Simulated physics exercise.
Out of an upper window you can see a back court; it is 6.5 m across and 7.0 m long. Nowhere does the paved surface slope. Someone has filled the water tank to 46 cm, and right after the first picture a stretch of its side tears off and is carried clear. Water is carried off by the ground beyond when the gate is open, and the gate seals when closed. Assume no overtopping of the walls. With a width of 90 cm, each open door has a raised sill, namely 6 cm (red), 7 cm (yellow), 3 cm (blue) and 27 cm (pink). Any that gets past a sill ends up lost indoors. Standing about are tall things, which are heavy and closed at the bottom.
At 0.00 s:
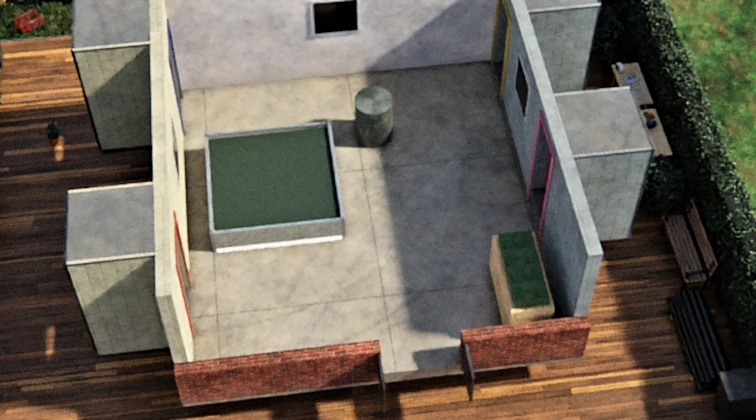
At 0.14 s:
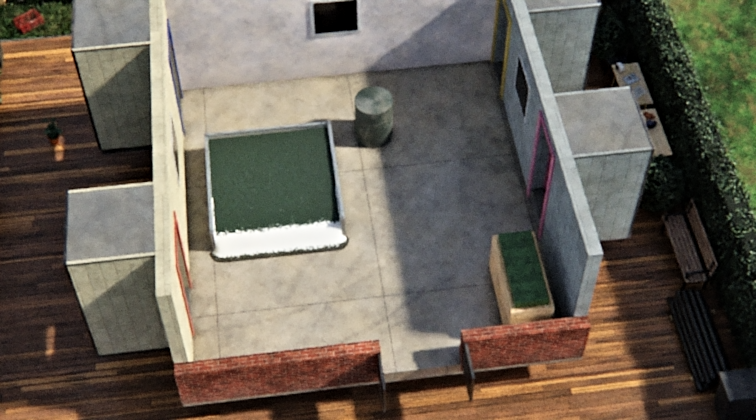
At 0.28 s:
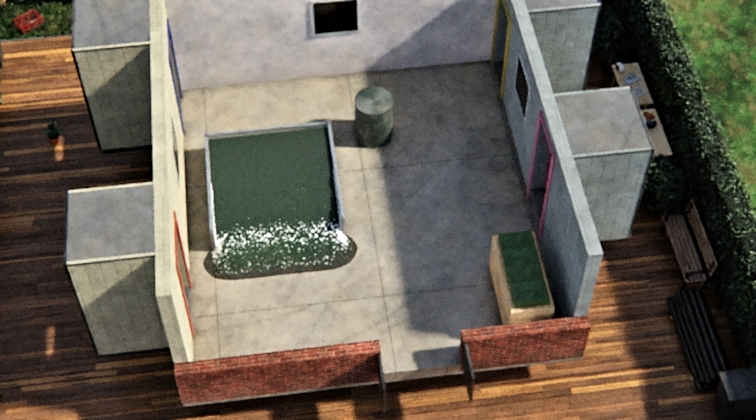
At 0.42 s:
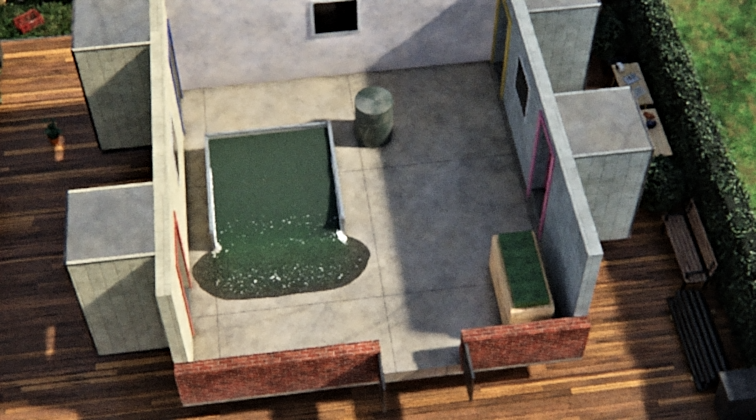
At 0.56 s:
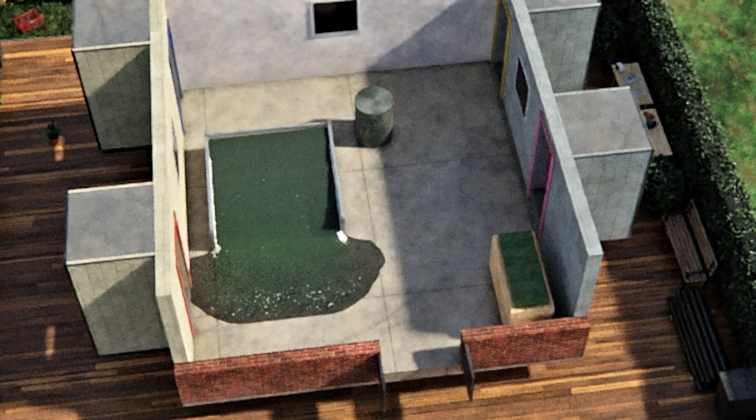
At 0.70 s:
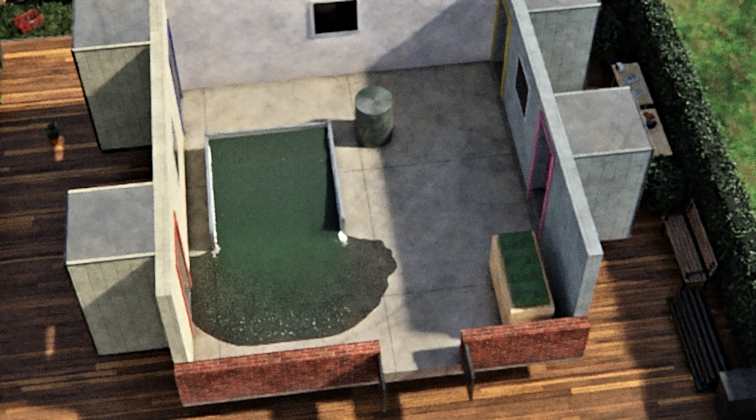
Dark green water bursts through the near side of a square, pale-rimmed tank at the left of a roofless, grey-floored court, seen from high above by a still camera. A grey drum stands behind it, a green-topped box sits at right by low red brick walls, and wooden decking lies outside. White froth breaks along the gap, then thins to specks as the dark pool spreads forward and sideways across the floor.
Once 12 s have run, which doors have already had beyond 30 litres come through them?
Outcome: The red door is going to top the limit; the yellow door is going to fall short of the limit; the blue door is going to fall short of the limit; the pink door is going to fall short of the limit.
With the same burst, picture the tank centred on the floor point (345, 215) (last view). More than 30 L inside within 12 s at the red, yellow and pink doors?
Checking each door against the limit: Red tops it, yellow does not exceed it, pink does not exceed it.
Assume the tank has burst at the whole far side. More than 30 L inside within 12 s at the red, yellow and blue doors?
In that case, red door: Less than that, yellow door: More than that, blue door: More than that.
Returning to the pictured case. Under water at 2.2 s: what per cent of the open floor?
Roughly 30 % of the floor.
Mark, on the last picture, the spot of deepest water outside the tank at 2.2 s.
It's at about (195, 383) in the last picture.
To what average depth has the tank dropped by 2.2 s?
Around 20 cm on average.
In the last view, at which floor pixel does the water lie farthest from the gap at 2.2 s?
About pixel (454, 353).
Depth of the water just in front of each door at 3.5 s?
Readings (cm): Red = 20; yellow = 0; blue = 0; pink = 0.
After 1.4 s water covers 30 % of the floor and is deepest (30 cm) near (279, 373); red door 10 cm at the sill, 0 L in, yellow door not reached, blue door not reached, pink door not reached.
After 2.2 s water covers 30 % of the floor and is deepest (36 cm) near (195, 383); red door 12 cm at the sill, 10 L in, yellow door not reached, blue door not reached, pink door not reached.
After 3.5 s water covers 35 % of the floor and is deepest (24 cm) near (206, 382); red door 20 cm at the sill, 57 L in, yellow door not reached, blue door not reached, pink door not reached.
After 7.0 s water covers 70 % of the floor and is deepest (12 cm) near (182, 95); red door 9 cm at the sill, 168 L in, yellow door not reached, blue door 4 cm at the sill, 0 L in, pink door 6 cm at the sill, 0 L in.
After 12.0 s water covers 95 % of the floor and is deepest (8 cm) near (502, 108); red door 4 cm at the sill, 173 L in, yellow door 8 cm at the sill, 6 L in, blue door 3 cm at the sill, 6 L in, pink door 4 cm at the sill, 0 L in.
